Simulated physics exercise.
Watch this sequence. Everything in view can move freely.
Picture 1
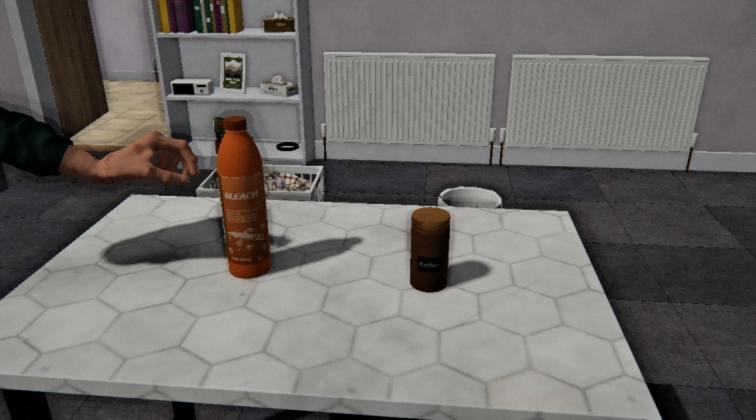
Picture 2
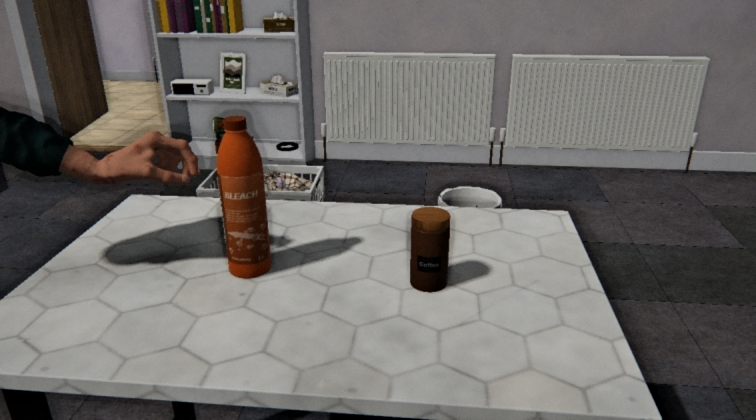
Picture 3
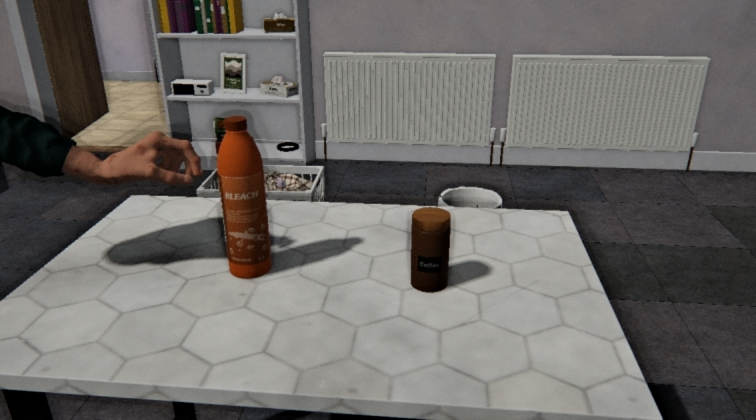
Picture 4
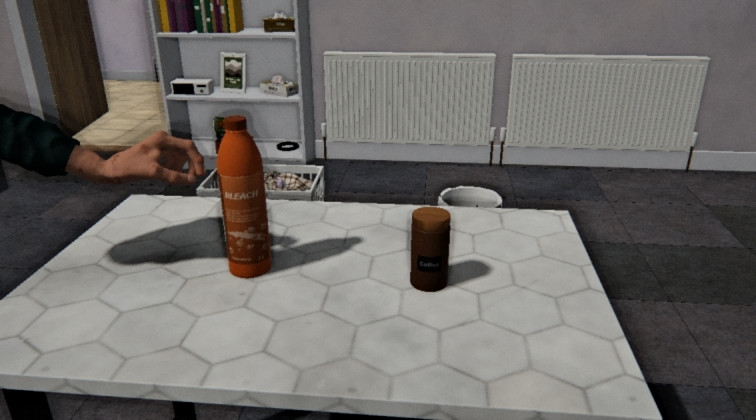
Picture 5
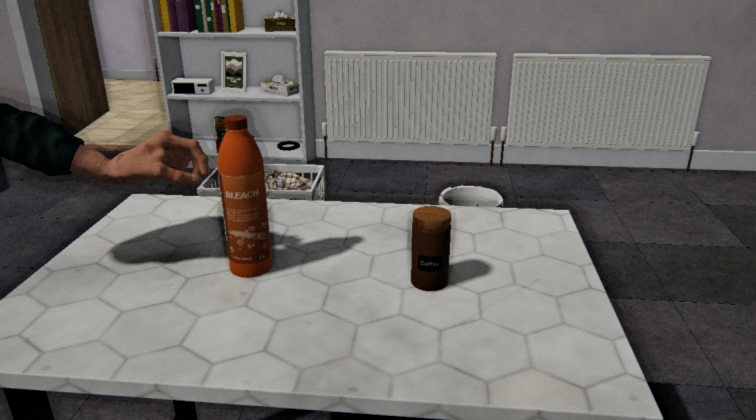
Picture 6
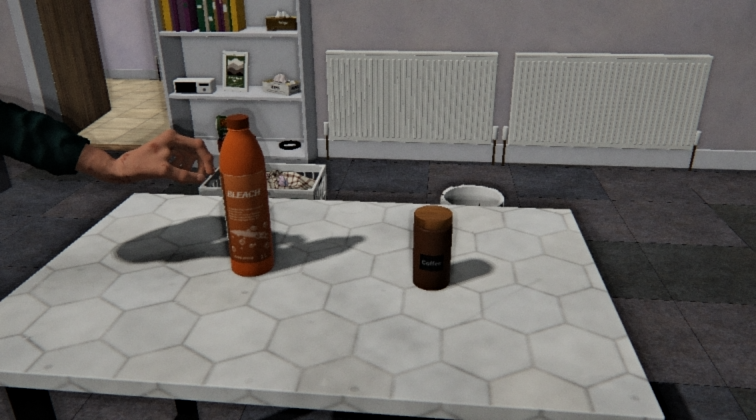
A hand at the left edged slightly to the right behind an orange bleach bottle on a white tiled table, while the bottle and a small brown jar barely shifted.
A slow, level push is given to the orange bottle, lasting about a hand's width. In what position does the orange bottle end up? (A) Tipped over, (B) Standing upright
Tipped over (A).
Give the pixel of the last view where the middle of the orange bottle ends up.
The object ends up somewhere near (350, 222).
Then, 1.10 s after the last picture, orange bottle tipped 22° from how it was near (277, 195).
Then, 1.50 s after the last picture, orange bottle on its side near (346, 244).
Then, 1.90 s after the last picture, orange bottle on its side near (348, 235).
At rest, tipped over on the table, orange bottle. Seen from the same camera at the end, orange bottle near (350, 222).
